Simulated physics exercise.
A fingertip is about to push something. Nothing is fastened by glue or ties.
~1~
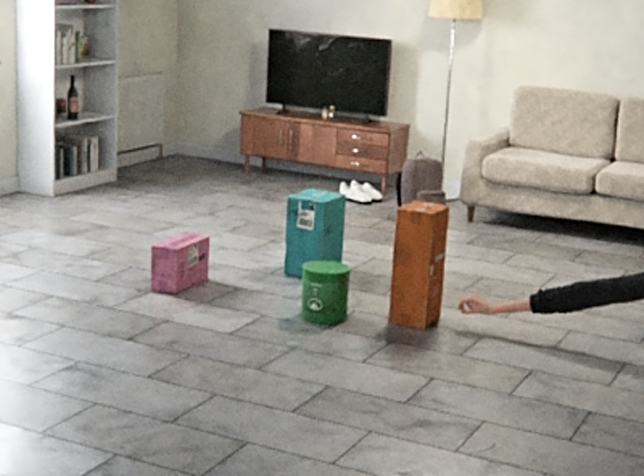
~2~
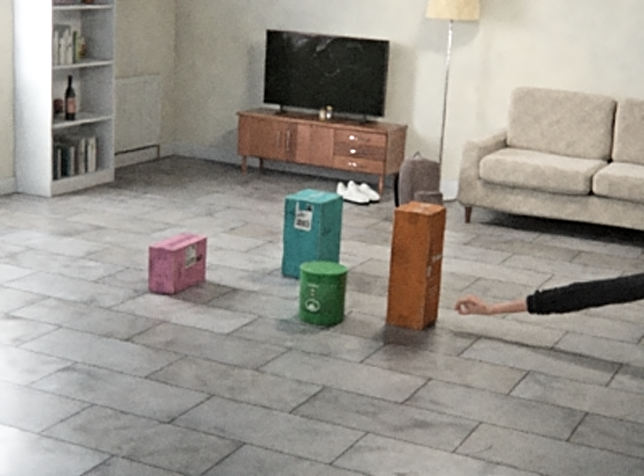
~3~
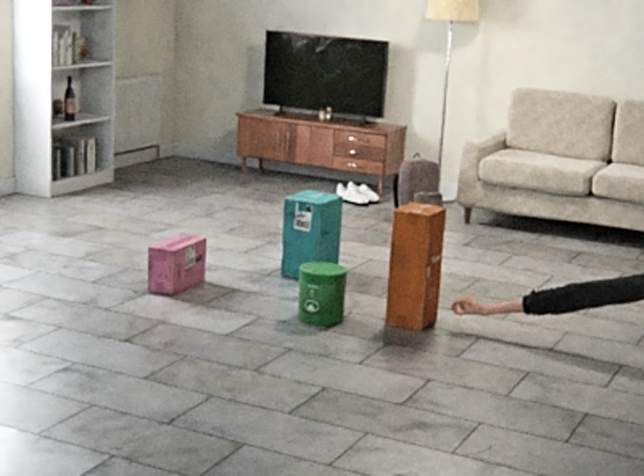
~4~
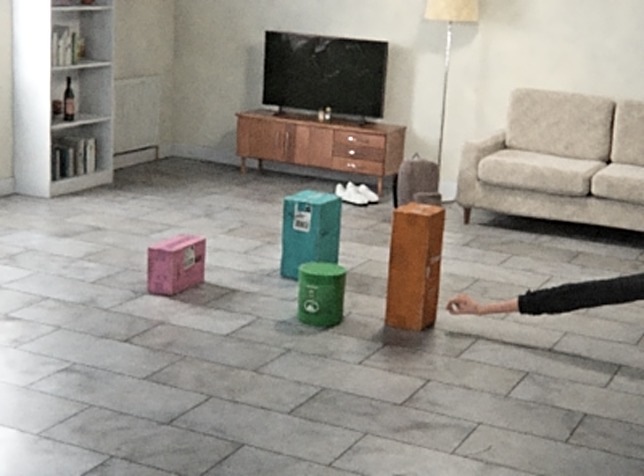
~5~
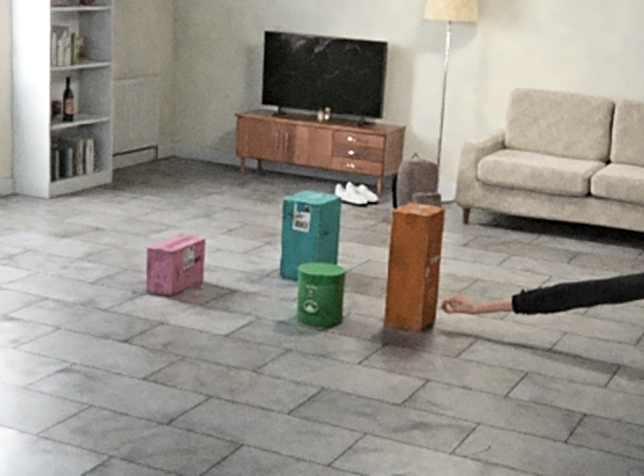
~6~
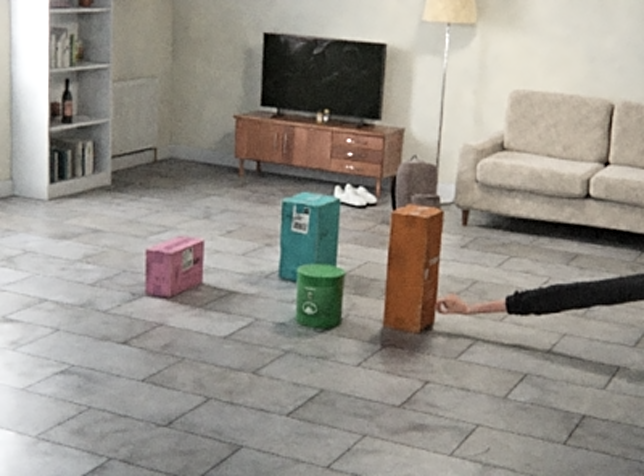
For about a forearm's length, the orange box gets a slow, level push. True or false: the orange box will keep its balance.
True.
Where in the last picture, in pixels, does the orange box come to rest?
Pretty much around (350, 256), I'd say.
Then, 0.30 s after the last picture, orange box slid a little near (401, 266).
Then, 0.60 s after the last picture, orange box slid about its own width near (383, 263).
Then, 0.80 s after the last picture, orange box slid about its own width near (371, 260).
Then, 1.10 s after the last picture, orange box slid about its own width near (355, 257).
At rest, moved from the start, orange box. Seen from the same camera at the end, orange box near (350, 256).
